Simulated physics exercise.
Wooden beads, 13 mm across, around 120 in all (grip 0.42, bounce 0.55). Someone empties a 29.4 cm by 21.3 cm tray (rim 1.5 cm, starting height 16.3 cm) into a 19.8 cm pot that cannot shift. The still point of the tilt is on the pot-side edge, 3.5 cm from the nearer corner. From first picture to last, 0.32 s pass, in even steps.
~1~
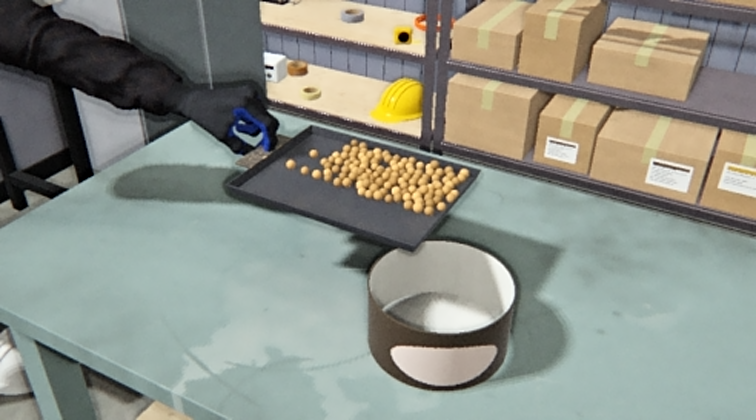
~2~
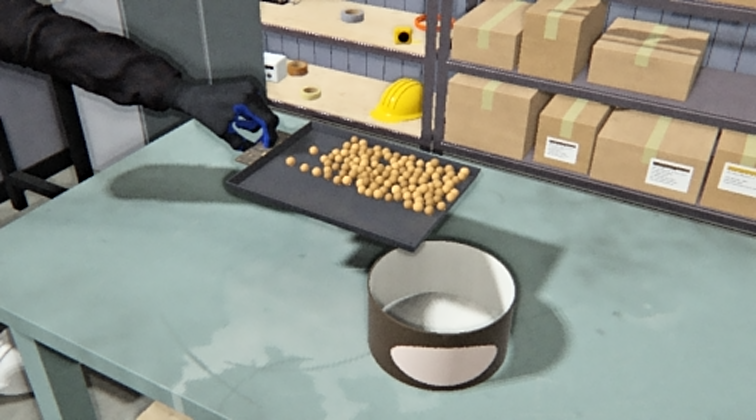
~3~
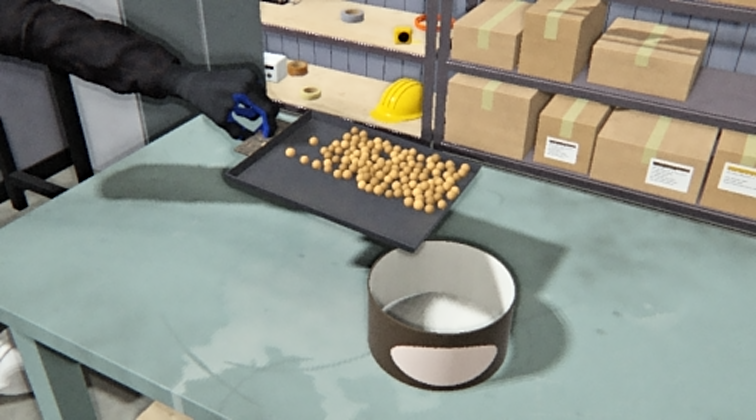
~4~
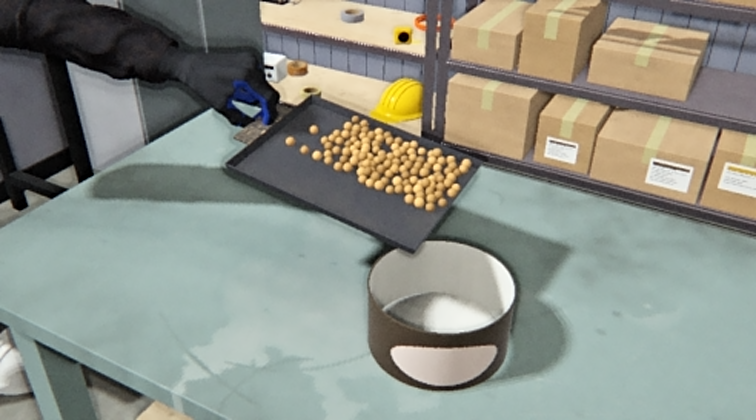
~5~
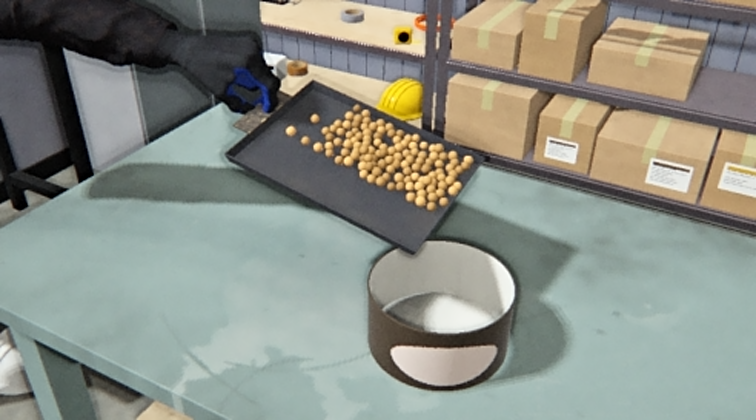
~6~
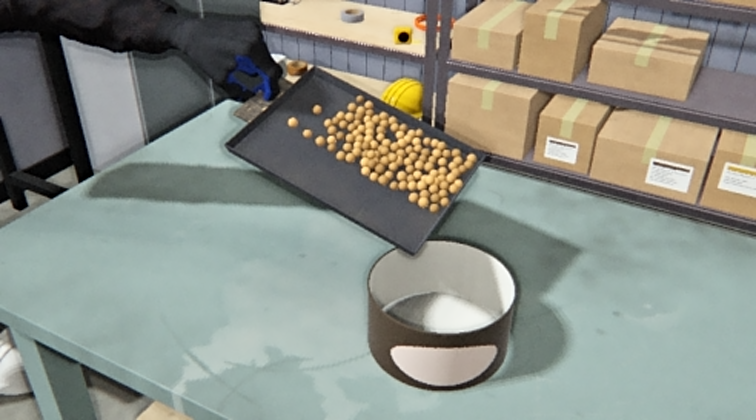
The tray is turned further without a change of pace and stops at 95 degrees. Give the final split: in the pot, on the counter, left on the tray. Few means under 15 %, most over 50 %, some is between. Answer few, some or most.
In the pot: Most; on the counter: Few; left on the tray: Few.
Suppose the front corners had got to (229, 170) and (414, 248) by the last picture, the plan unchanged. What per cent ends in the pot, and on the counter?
Pot 85, counter 15.
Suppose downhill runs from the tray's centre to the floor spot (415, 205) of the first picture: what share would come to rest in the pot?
Some 70 per cent.
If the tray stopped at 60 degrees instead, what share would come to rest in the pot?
It would be near 45 per cent.
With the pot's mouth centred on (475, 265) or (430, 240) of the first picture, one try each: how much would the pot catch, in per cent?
Some 55 and 0 per cent.
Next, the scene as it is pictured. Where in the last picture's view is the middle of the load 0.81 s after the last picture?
Near (435, 254).
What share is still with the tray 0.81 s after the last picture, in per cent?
Roughly 55 per cent.
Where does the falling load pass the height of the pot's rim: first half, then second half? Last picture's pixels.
At about (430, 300), then at (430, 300).
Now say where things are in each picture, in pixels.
In the first picture, tray tilt 0 degrees, front corners at (231, 184) and (414, 243); middle of the pieces at (386, 179); pot at (441, 283).
In the second picture, tray tilt 1 degrees, front corners at (231, 181) and (414, 243); middle of the pieces at (386, 177).
In the third picture, tray tilt 5 degrees, front corners at (230, 173) and (414, 245), lowest corner right front; middle of the pieces at (386, 172).
In the fourth picture, tray tilt 10 degrees, front corners at (230, 163) and (414, 246), lowest corner right front; middle of the pieces at (387, 166).
In the fifth picture, tray tilt 14 degrees, front corners at (229, 153) and (415, 248), lowest corner right front; middle of the pieces at (388, 160).
In the sixth picture, tray tilt 19 degrees, front corners at (229, 144) and (415, 249), lowest corner right front; middle of the pieces at (391, 156); pot at (441, 283).
Then, 0.49 s after the last picture, tilt 55 degrees; the tray holds 85 %, the pot 5 %.
Then, 0.81 s after the last picture, tilt 79 degrees; the tray holds 55 %, the pot 40 %.
Then, 1.22 s after the last picture, tilt 95 degrees; the tray holds 0 %, the pot 100 %.
In the end, pot 100 %, counter 0 %, tray 0 %.
